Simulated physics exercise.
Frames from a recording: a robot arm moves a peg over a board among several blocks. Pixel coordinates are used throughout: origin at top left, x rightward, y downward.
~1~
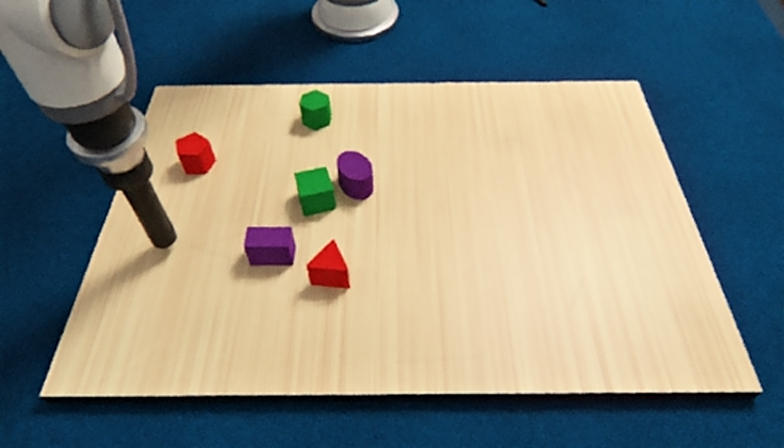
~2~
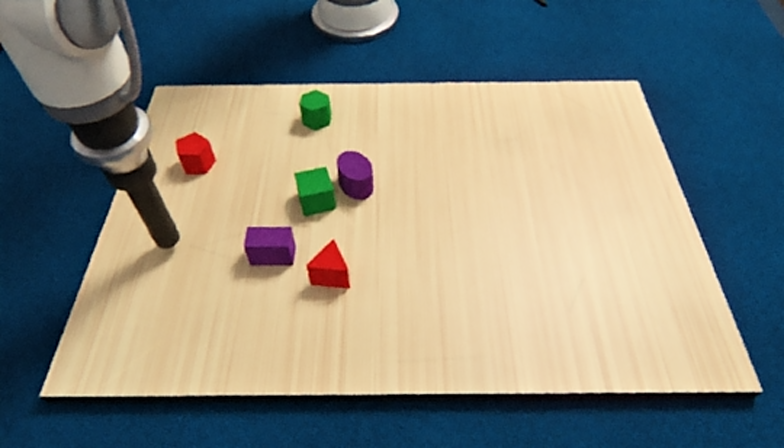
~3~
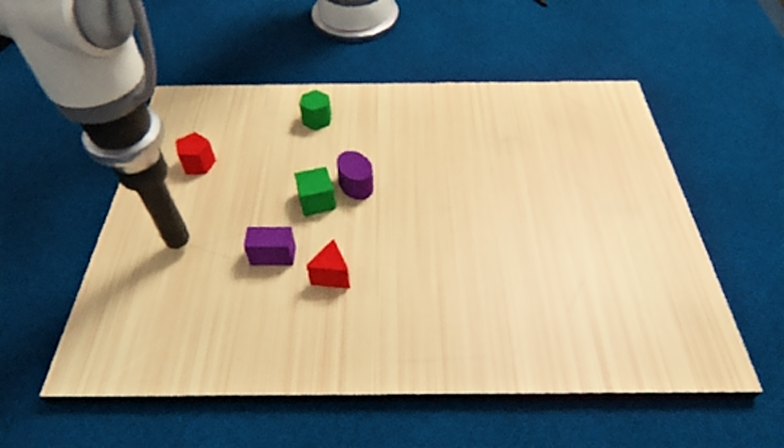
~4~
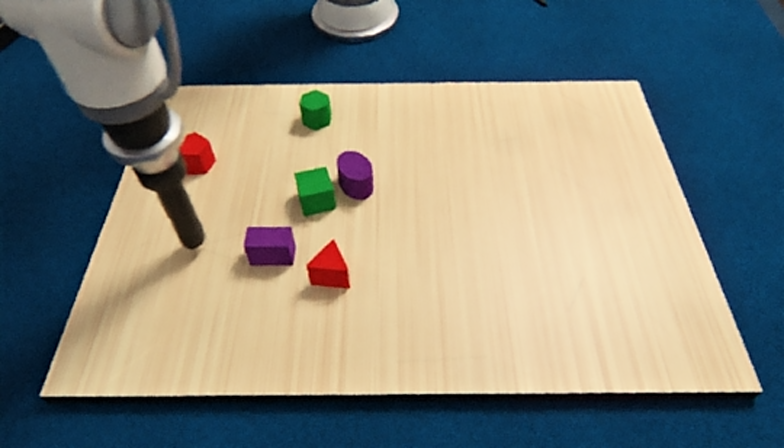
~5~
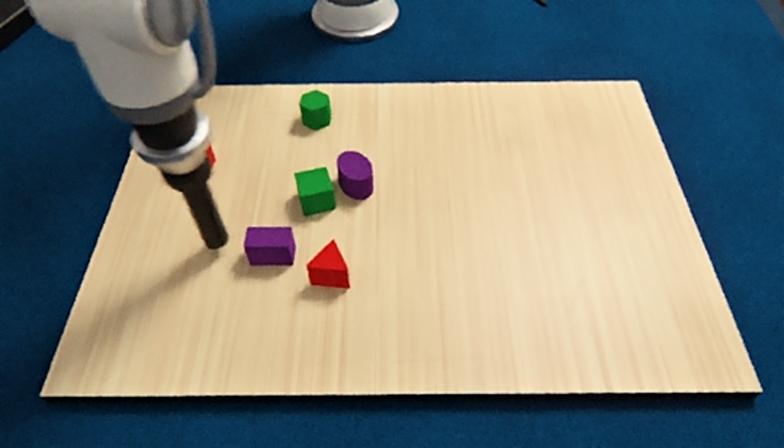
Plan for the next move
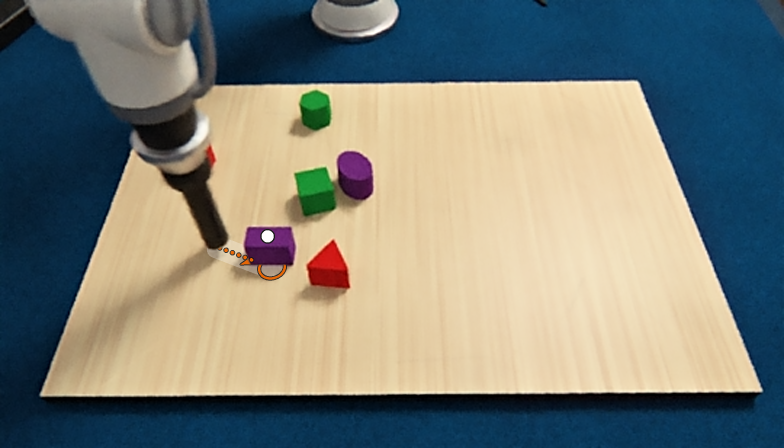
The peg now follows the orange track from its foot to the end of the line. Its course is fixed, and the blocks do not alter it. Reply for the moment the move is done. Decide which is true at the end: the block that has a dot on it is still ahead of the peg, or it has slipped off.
The peg keeps it before itself.
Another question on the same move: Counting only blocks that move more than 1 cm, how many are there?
Only one block.
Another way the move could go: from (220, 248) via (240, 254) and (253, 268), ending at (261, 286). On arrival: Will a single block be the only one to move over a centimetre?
Yes - that is the case.
The line goes in a line from (220, 248) to (272, 268); the dot is on the purple oblong block.
The first path, step by step. Halfway along, peg at (244, 250); purple oblong block at (276, 237).
At the end, peg at (270, 260); purple oblong block at (302, 239), turned 30° anticlockwise; red three-sided block unmoved.
